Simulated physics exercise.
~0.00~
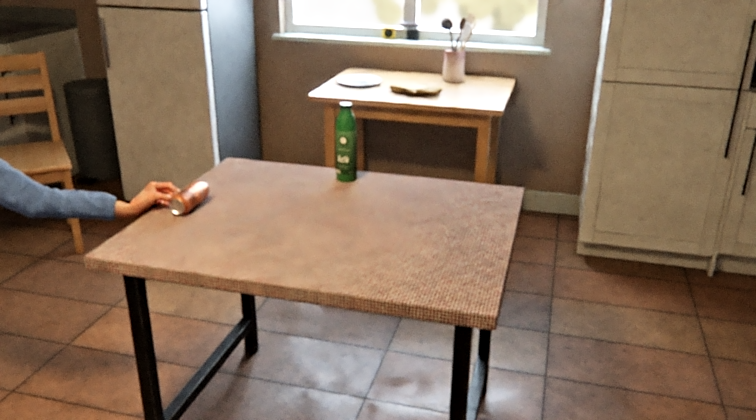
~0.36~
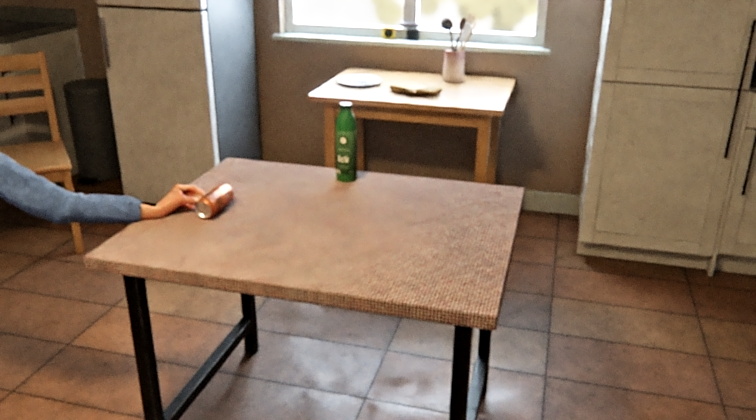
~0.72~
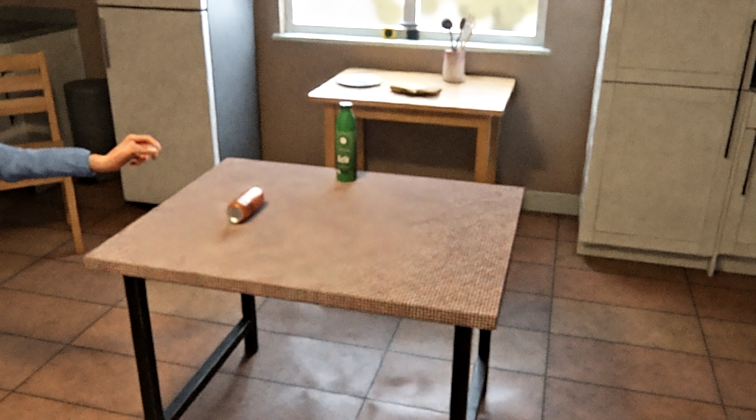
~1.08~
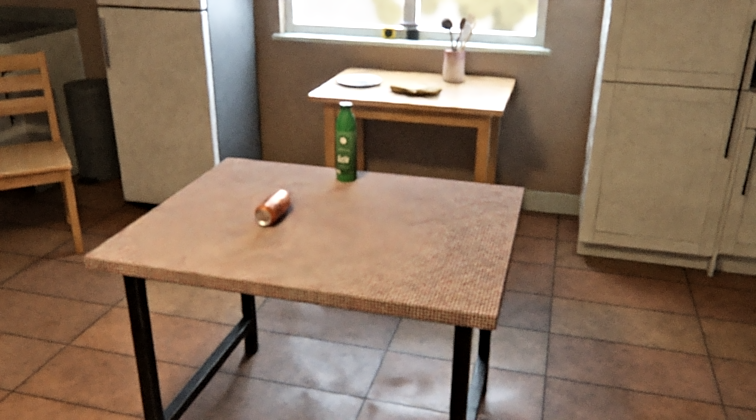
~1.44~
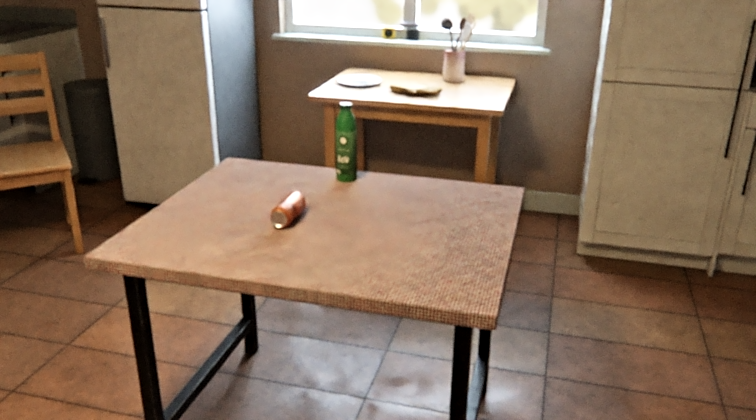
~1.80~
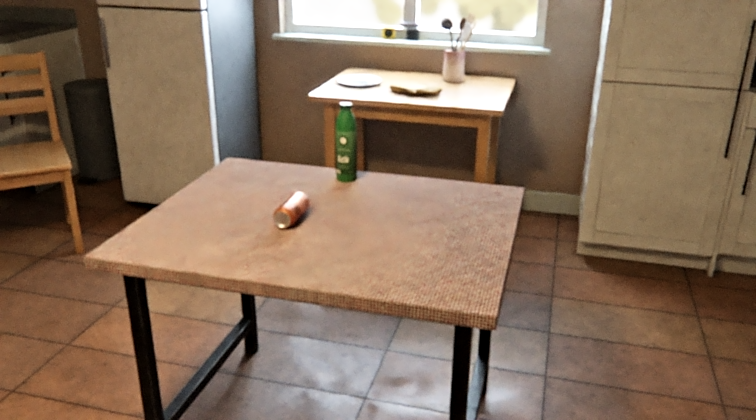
In a kitchen, a hand pushes an orange can lying on a table and withdraws; it rolls right and stops near a green bottle.
